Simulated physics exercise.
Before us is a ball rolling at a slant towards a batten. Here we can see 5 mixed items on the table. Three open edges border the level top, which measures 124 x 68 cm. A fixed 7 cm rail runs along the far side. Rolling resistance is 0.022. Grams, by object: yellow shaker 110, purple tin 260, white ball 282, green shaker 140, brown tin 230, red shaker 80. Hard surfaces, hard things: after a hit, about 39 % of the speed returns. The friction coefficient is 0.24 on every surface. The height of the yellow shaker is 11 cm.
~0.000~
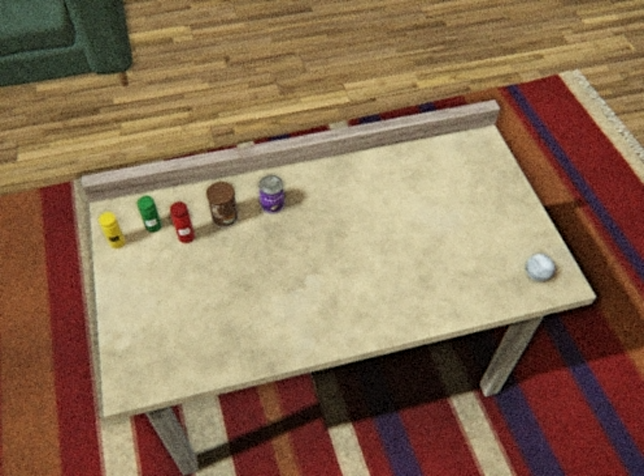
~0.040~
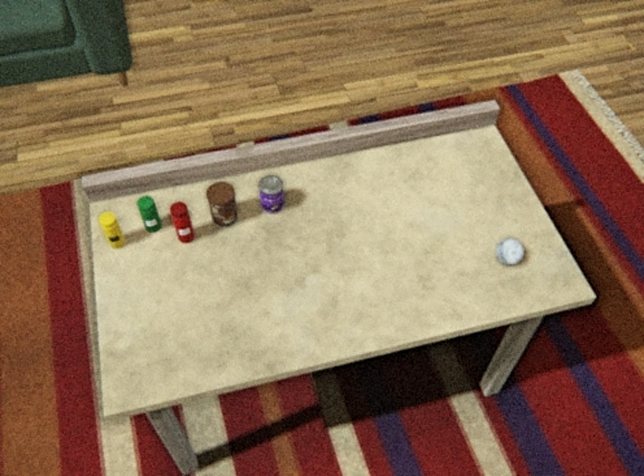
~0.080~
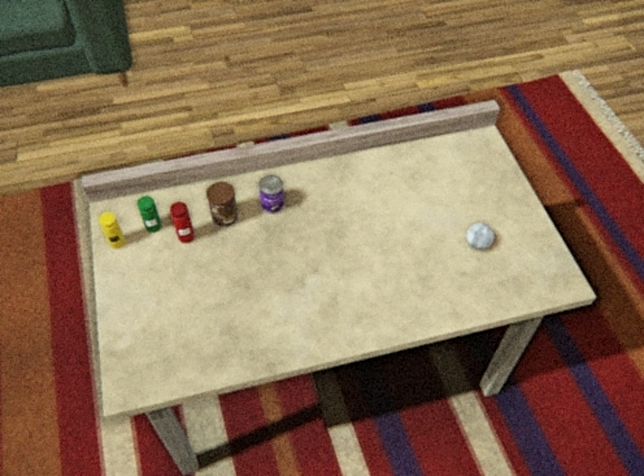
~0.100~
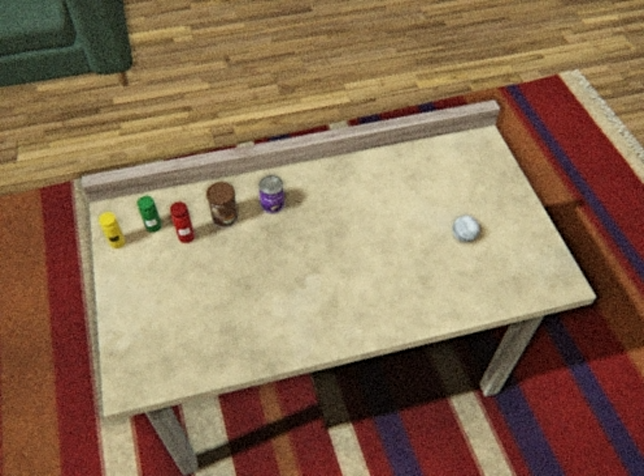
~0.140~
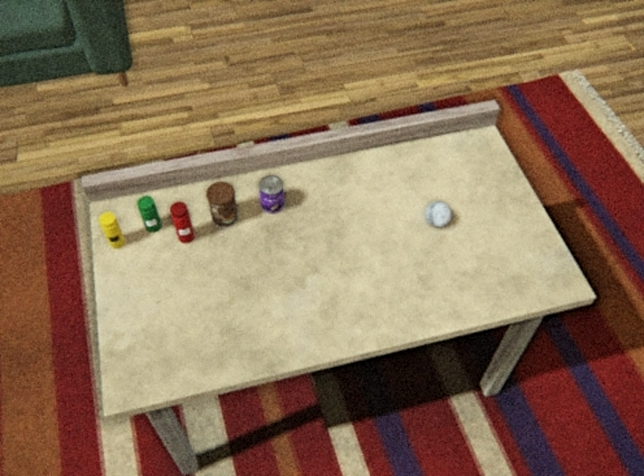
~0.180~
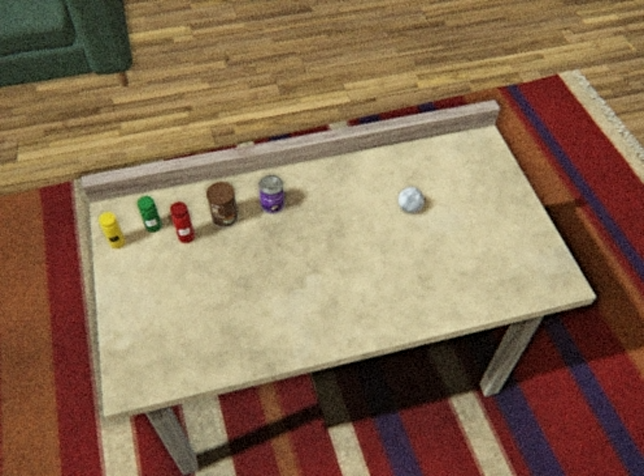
Table with a raised back edge holding two tins and three shakers, a white ball rolling leftward and away across its top.
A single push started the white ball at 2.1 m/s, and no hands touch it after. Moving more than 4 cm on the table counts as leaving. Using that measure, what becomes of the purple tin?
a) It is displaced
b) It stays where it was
It is displaced (a).
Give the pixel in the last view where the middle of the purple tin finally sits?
Near (244, 214).
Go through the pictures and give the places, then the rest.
White ball (540, 267); purple tin (272, 195), in the first frame.
White ball (510, 251); brown tin (223, 205), in the second frame.
White ball (480, 236); yellow shaker (113, 231), in the third frame.
White ball (466, 229); brown tin (223, 205), in the fourth frame.
White ball (438, 214); yellow shaker (113, 231), in the fifth frame.
White ball (411, 200); purple tin (272, 195), in the sixth frame.
Around 0.38 s, white ball near (308, 173).
Around 0.58 s, white ball near (272, 190); purple tin shifted 9 cm near (247, 210).
Around 0.78 s, white ball near (242, 195); purple tin shifted 10 cm near (244, 214); brown tin shifted 3 cm.
Around 1.48 s, white ball near (184, 188); purple tin shifted 10 cm near (244, 214); brown tin shifted 5 cm.
Finally (2.7 s), not toppled but over 4 cm from the start, purple tin and brown tin; the other 3 still in place (within 4 cm). Final places as that camera would see them, purple tin near (244, 214).
